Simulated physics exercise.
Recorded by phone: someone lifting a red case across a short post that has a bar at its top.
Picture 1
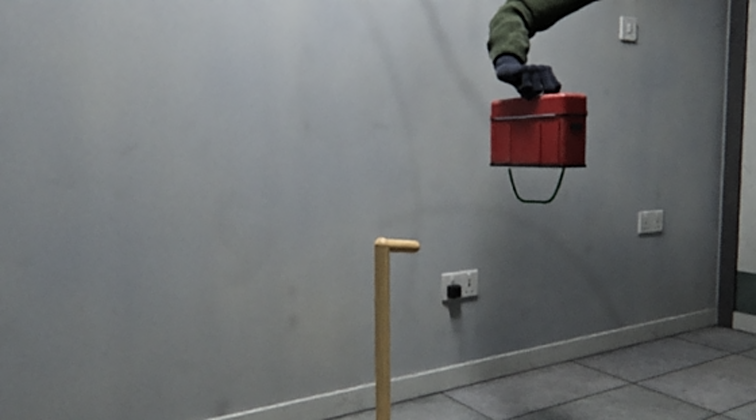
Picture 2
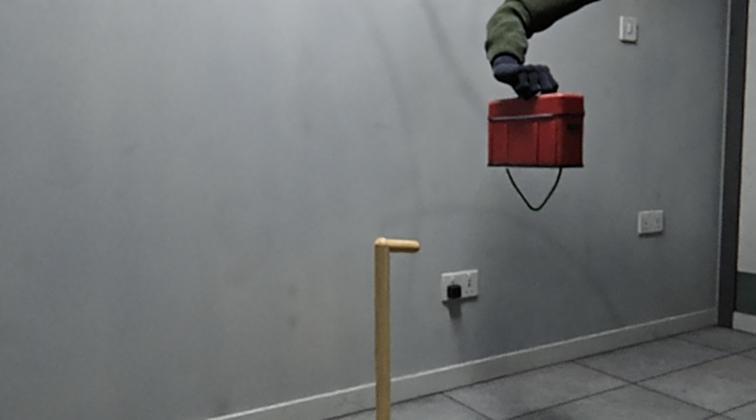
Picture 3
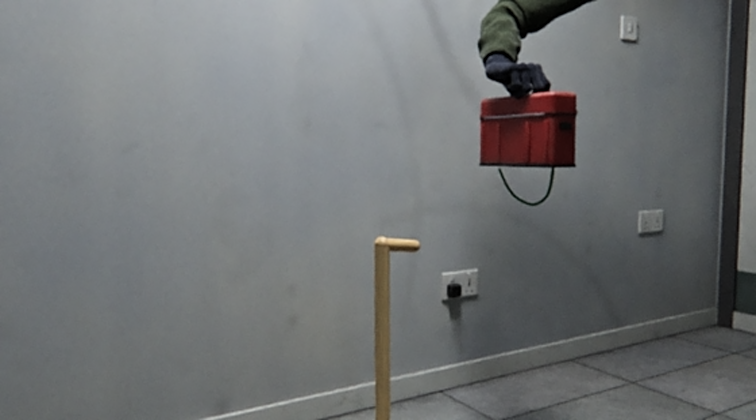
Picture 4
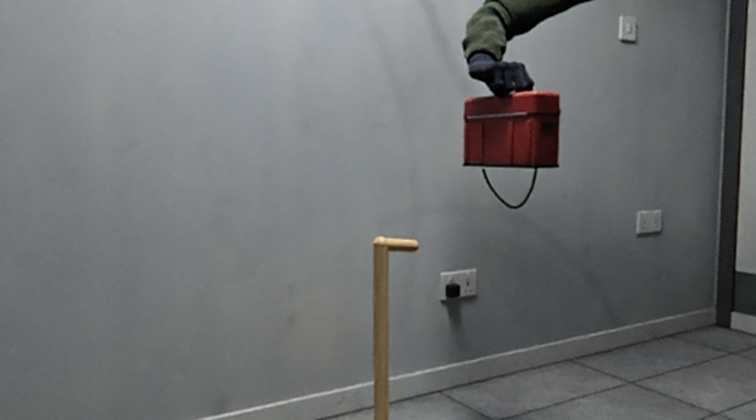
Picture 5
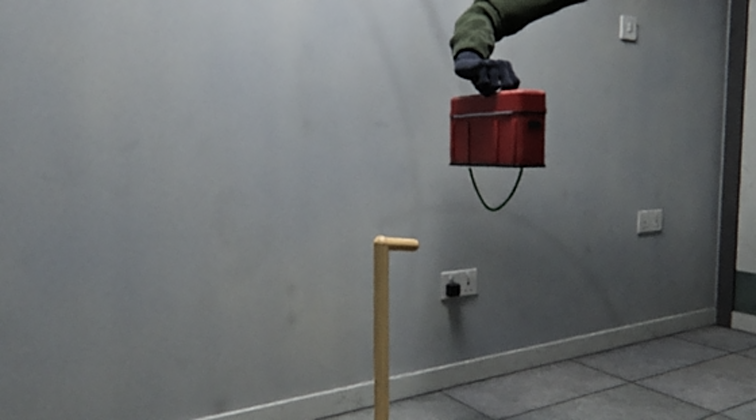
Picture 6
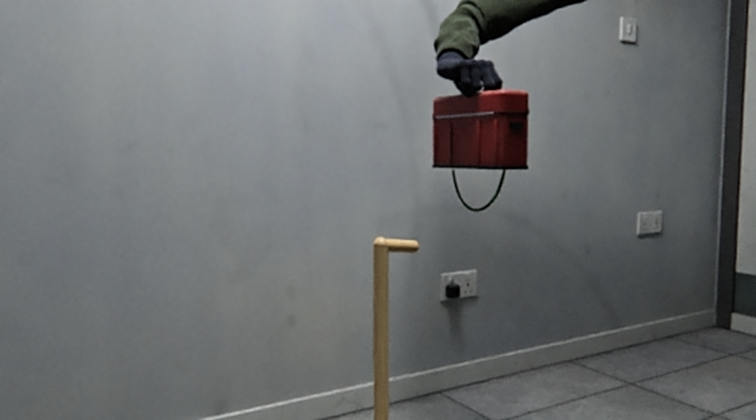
A red case with a thin black loop hanging underneath moved slowly left in a gloved hand, the loop swaying a little, while a short wooden post with a bar at its top stood still below.
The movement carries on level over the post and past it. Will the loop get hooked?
No. Continues on.
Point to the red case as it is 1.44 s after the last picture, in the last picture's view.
About (257, 127).
Then, 0.76 s after the last picture, case over the post near (373, 129).
Then, 1.44 s after the last picture, case past the post near (257, 127).
At rest, case past the post near (216, 126). The red case goes by freely.
